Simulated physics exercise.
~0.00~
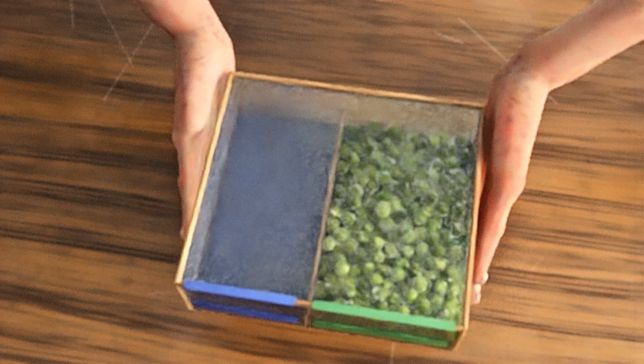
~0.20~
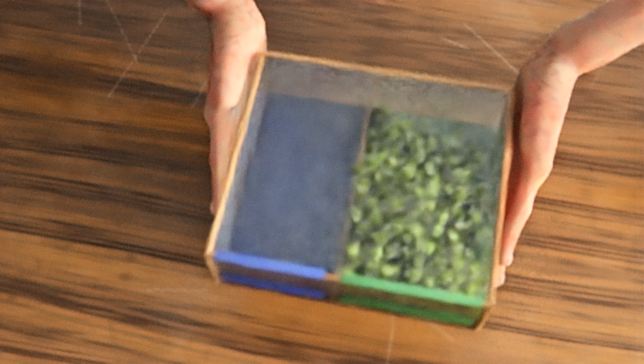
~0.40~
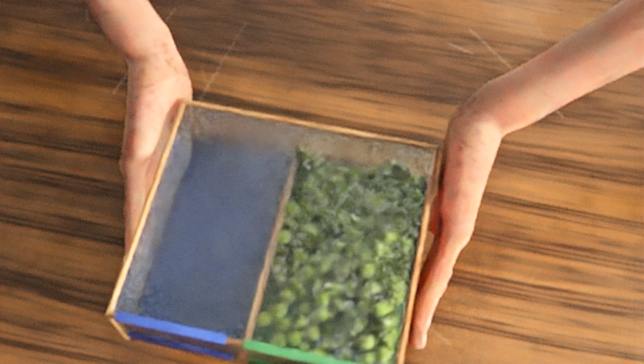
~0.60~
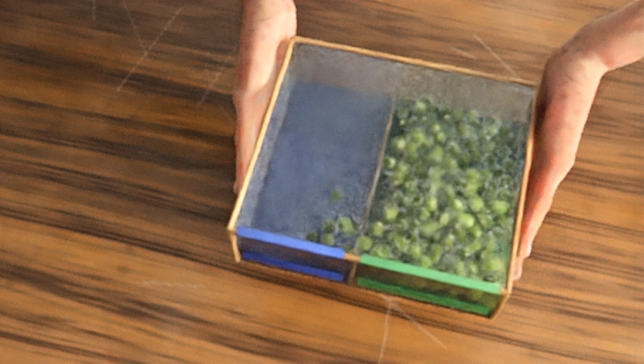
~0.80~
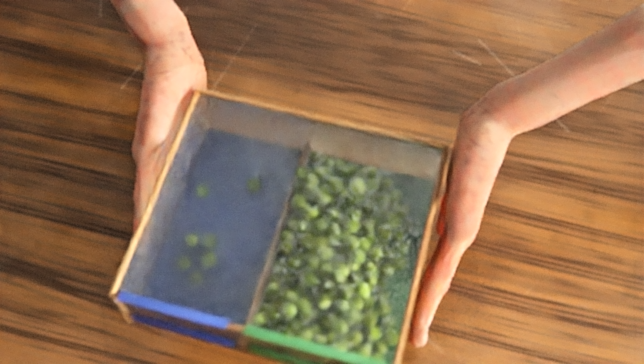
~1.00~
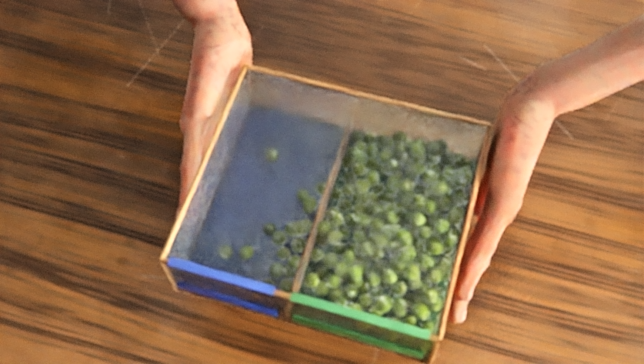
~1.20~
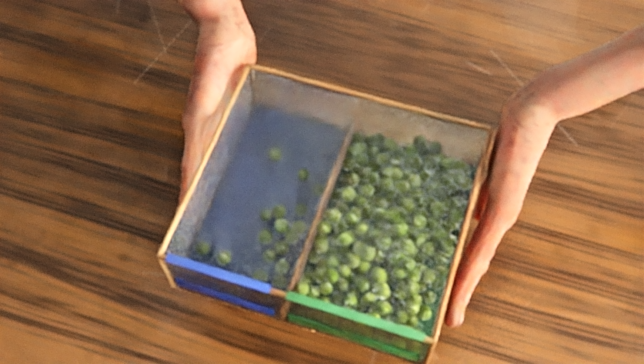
Hands shaking a clear-lidded box of small olives to and fro, a few spilling from green compartment into blue, most staying put.
